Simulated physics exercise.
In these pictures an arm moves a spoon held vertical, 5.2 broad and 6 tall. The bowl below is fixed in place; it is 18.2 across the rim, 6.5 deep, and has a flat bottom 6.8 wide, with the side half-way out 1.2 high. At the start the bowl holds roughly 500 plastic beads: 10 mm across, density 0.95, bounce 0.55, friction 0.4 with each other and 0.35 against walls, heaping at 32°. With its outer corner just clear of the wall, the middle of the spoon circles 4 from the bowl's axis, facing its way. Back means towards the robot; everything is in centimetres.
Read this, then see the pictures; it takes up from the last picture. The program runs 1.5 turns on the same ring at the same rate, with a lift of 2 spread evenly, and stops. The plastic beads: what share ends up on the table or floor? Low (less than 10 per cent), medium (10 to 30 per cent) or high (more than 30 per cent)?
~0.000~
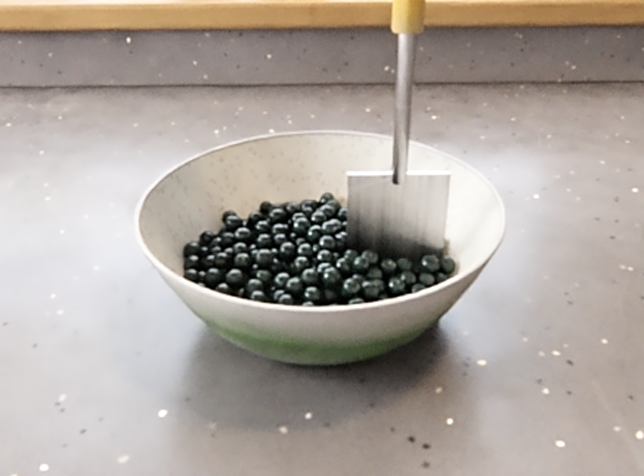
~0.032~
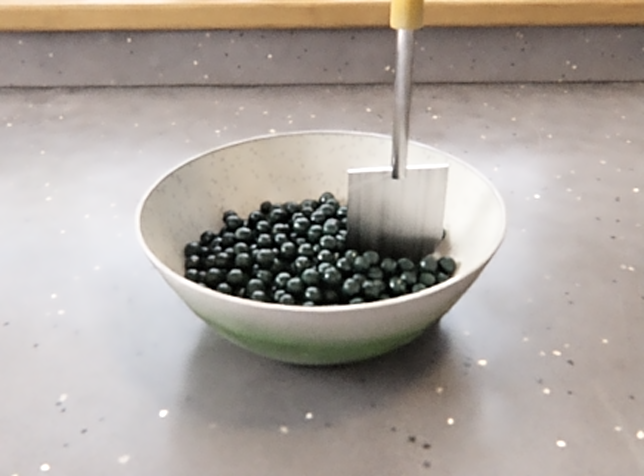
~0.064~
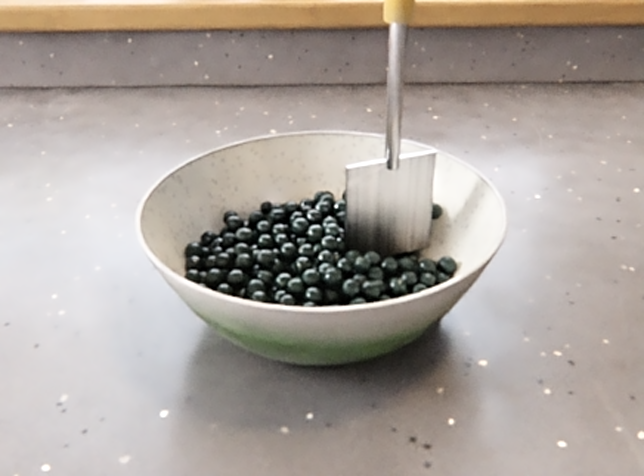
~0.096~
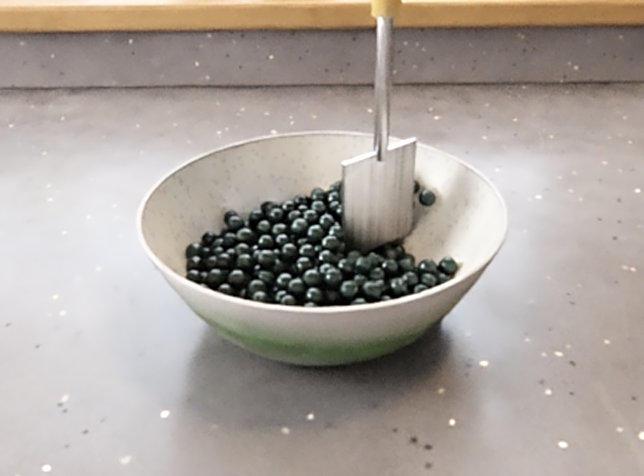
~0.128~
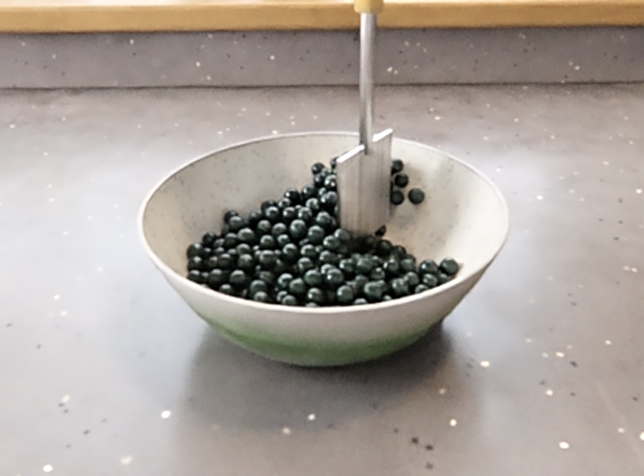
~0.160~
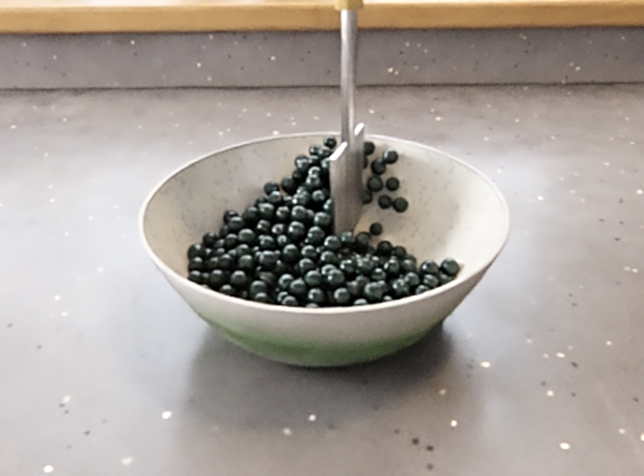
The share is low, less than 10 per cent.
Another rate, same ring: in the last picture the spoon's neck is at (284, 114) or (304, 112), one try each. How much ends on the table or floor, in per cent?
Near 25 in a hundred for the first and near 20 in a hundred for the second.
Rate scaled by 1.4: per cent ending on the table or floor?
About 15 per cent.
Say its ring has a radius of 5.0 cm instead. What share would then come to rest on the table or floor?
Close to 0 in a hundred then.
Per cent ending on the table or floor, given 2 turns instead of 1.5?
Then some 5 per cent.
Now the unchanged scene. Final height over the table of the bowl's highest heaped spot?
Measured height: Some 5.5 cm.
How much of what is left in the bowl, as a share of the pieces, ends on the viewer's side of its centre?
Roughly 50 percent of it.
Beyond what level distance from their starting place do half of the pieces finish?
Something near 4 cm, measured level.
By 0.52 s, 254° round, highest piece 8 above the table; 490 in the bowl, 6 on the table or floor, 6 in flight or on the tool.
By 0.89 s, 78° round, highest piece 7 above the table; 483 in the bowl, 19 on the table or floor.
By 1.27 s, 180° round, highest piece 5 above the table; 483 in the bowl, 19 on the table or floor.
By 1.97 s, 180° round, highest piece 5 above the table; 483 in the bowl, 19 on the table or floor.
Final count, 483 in the bowl, 19 on the table or floor. That is 4 % on the table or floor.
